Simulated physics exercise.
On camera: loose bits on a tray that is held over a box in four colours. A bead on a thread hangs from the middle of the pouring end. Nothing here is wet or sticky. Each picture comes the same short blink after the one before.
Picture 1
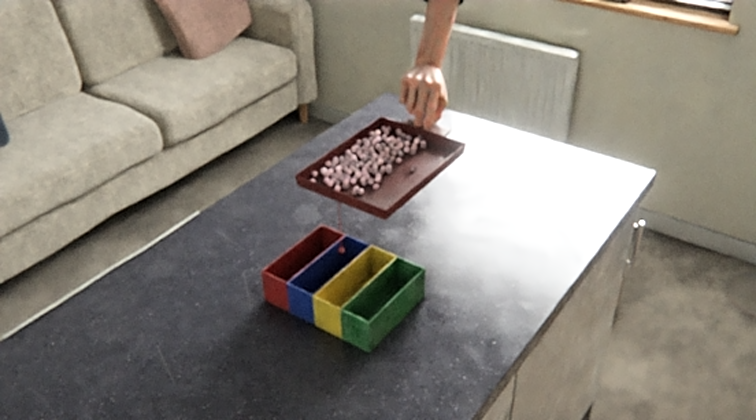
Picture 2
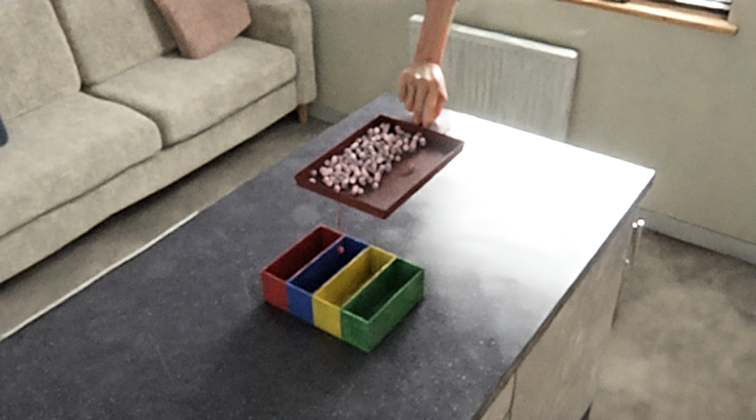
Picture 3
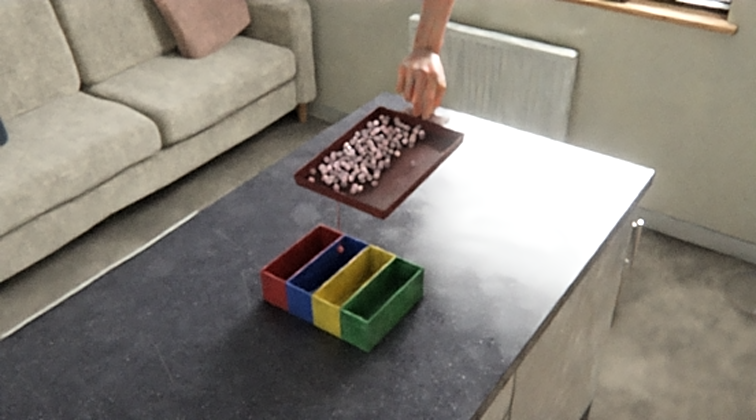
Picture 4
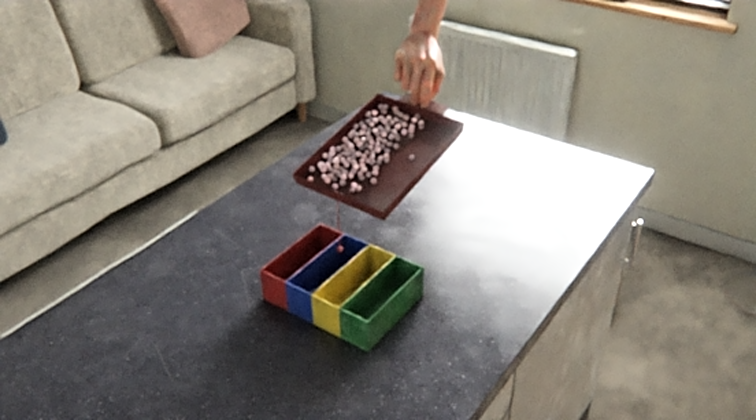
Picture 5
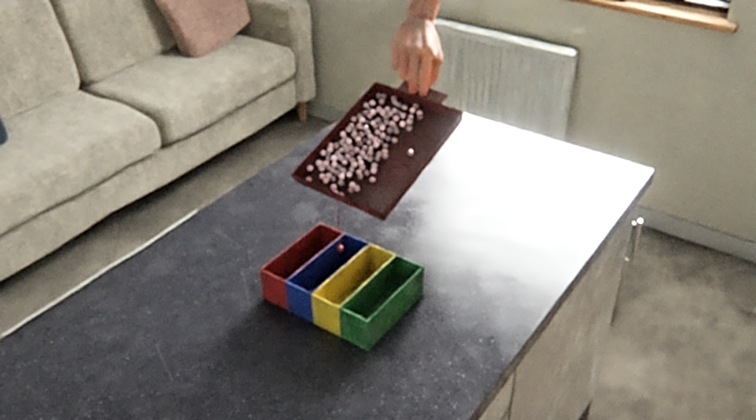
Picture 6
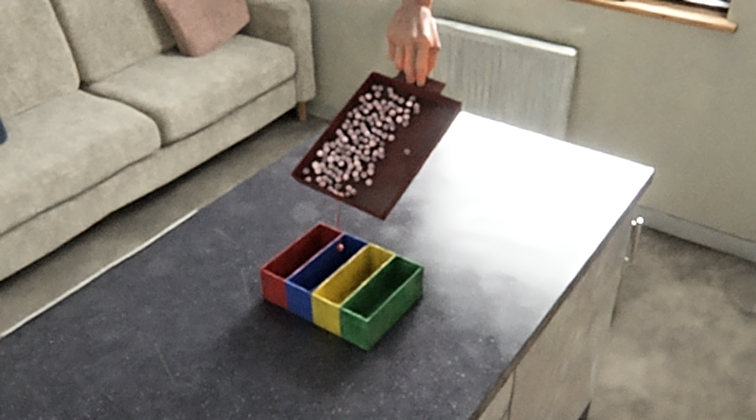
A hand raises the far end of a dark tray of pale pieces above a four-coloured box.
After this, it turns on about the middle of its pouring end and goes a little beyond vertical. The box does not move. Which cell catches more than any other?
Most goes to the yellow cell.
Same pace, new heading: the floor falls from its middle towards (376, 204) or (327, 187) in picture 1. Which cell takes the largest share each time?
First the cell in green, then the red one.
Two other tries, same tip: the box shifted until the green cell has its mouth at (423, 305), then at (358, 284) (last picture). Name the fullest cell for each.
The first try: The blue one. The second: The green cell.
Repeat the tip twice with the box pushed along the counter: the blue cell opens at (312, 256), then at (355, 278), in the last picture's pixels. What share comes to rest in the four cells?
In turn 90 and 80 in a hundred.
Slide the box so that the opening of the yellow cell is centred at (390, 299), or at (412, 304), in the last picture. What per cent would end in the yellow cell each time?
In turn 0 and 0 in a hundred.
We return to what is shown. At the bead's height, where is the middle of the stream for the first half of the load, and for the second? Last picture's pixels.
Early half (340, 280), late half (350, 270).
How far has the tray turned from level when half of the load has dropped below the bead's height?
At some 110 degrees.
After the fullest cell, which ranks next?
The runner-up: The green one.
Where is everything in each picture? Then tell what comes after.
The first frame shows corners of the pouring end at (297, 175) and (385, 209), level; middle of the load at (369, 158), sugar pearls; bead on its thread at (341, 251); red cell at (276, 289); blue cell at (301, 301); yellow cell at (328, 314); green cell at (355, 328).
The second frame shows corners of the pouring end at (296, 175) and (384, 209), level; middle of the load at (368, 157).
The third frame shows corners of the pouring end at (296, 174) and (384, 210), tipped barely, lowest at the right corner; middle of the load at (368, 152).
The fourth frame shows corners of the pouring end at (295, 174) and (383, 211), tipped a little, lowest at the right corner; middle of the load at (366, 146).
The fifth frame shows corners of the pouring end at (294, 173) and (382, 212), tipped clearly, lowest at the right corner; middle of the load at (365, 140), a stray few on the move.
The sixth frame shows corners of the pouring end at (293, 173) and (382, 213), tipped clearly, lowest at the right corner; middle of the load at (361, 139), nearly all on the move; red cell at (274, 287); blue cell at (300, 299); yellow cell at (326, 312); green cell at (354, 326).
Soon after the last picture, tray tipped steeply; most on the tray; a stray few in the green cell; a stray few in the yellow cell; a small part falling or outside the box.
A little later, tray tipped past a quarter turn; about a quarter on the tray; about a quarter in the yellow cell; a small part in the green cell; a small part in the blue cell; a small part in the red cell; about a third falling or outside the box.
Later still, tray tipped past a quarter turn; about half in the yellow cell; about a quarter in the green cell; a small part in the blue cell; a small part in the red cell; a small part falling or outside the box.
By the end, tray tipped past a quarter turn; about half in the yellow cell; about a quarter in the green cell; a small part in the blue cell; a small part in the red cell; a small part outside the box.
